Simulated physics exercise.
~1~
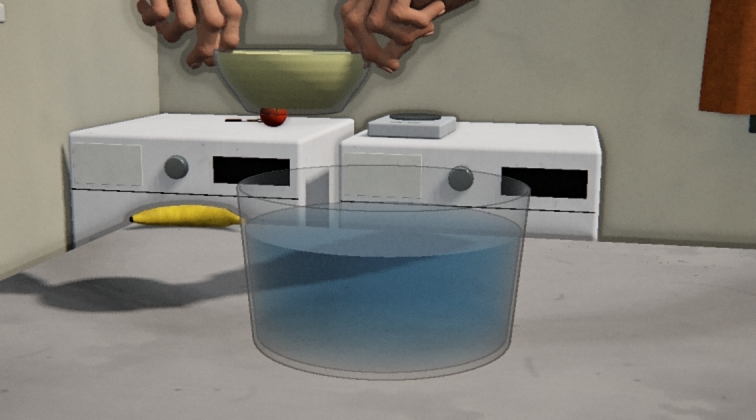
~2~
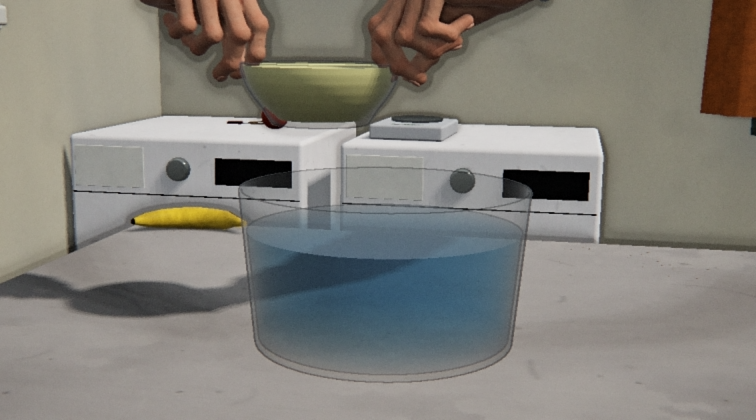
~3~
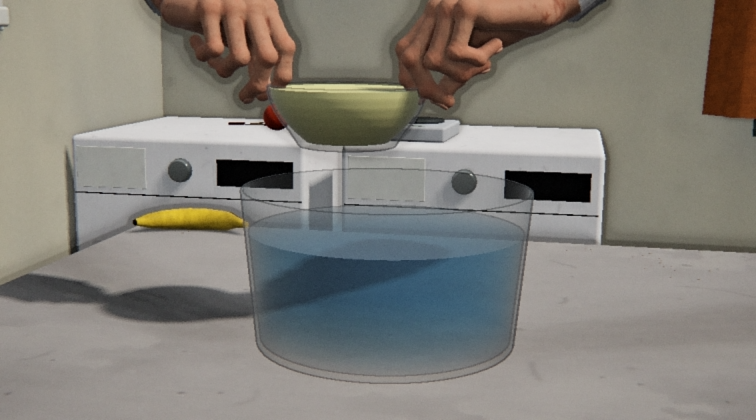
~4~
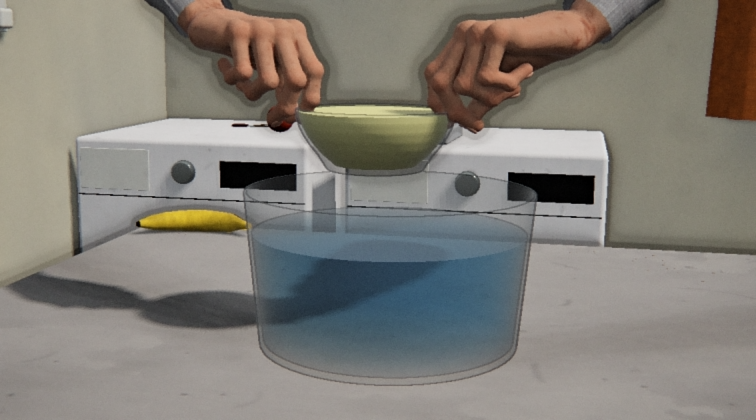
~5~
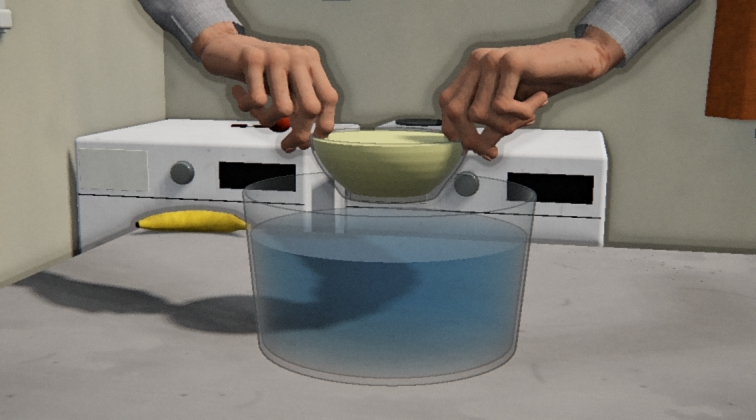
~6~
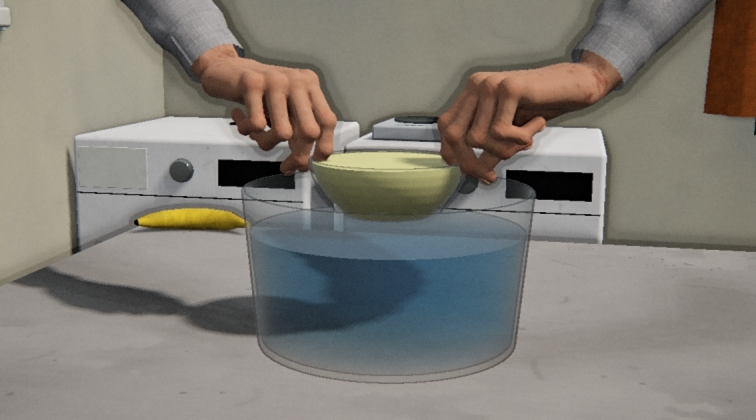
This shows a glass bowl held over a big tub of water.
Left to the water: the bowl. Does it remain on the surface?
No.
Shortly, the bowl dips into the water.
Then, water pours in over its rim.
At the finish, the bowl lies on the bottom.
